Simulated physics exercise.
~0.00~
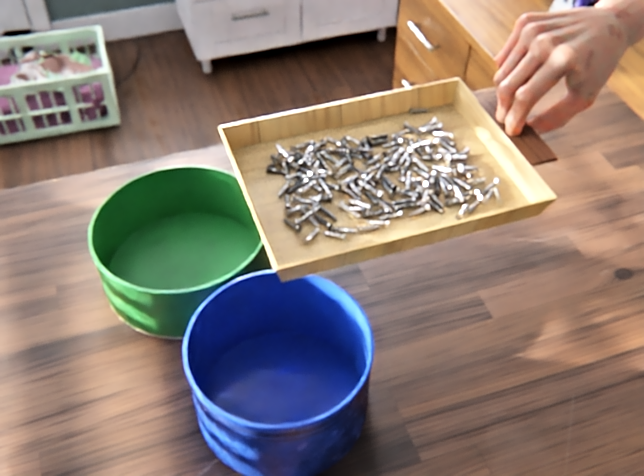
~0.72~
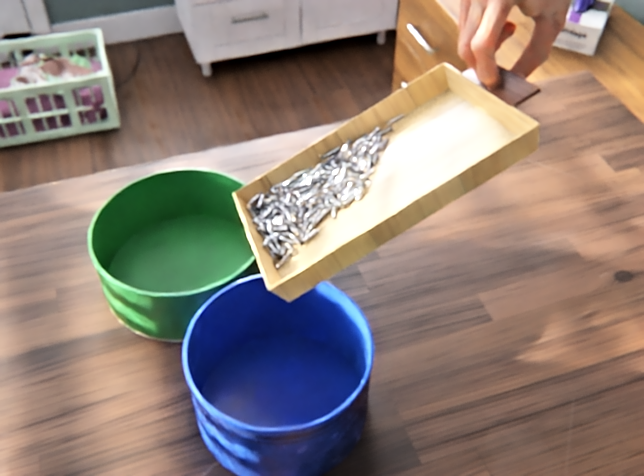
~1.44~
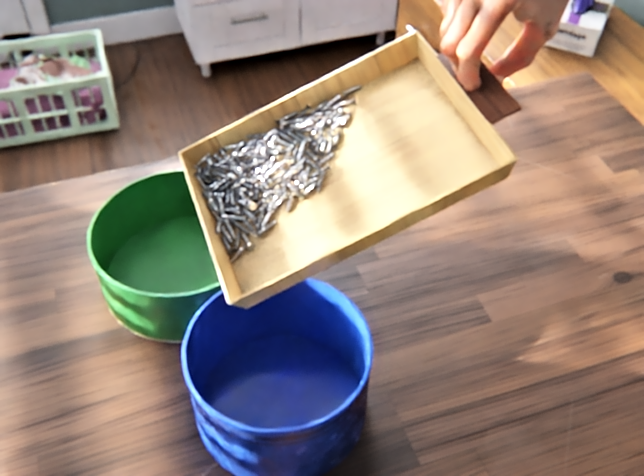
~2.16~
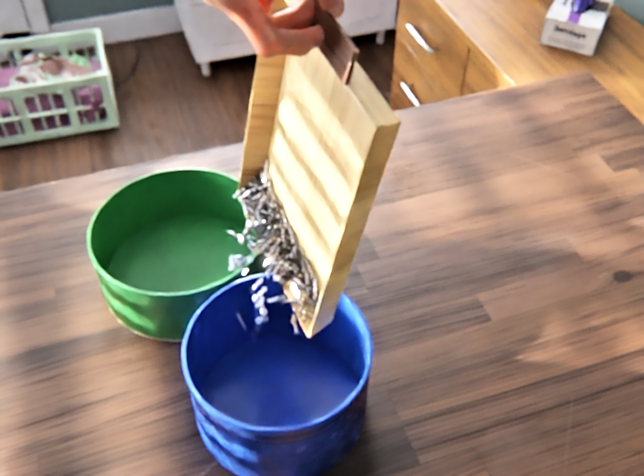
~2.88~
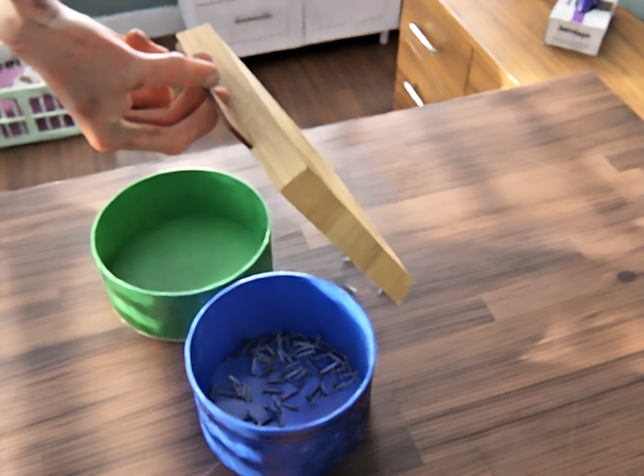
The clip shows a hand tilting a shallow wooden tray of small metal screws above a blue pot and a green pot on a wooden table, easing it back slightly, then tipping it steeply until screws pour down, leaving many lying in the blue pot.
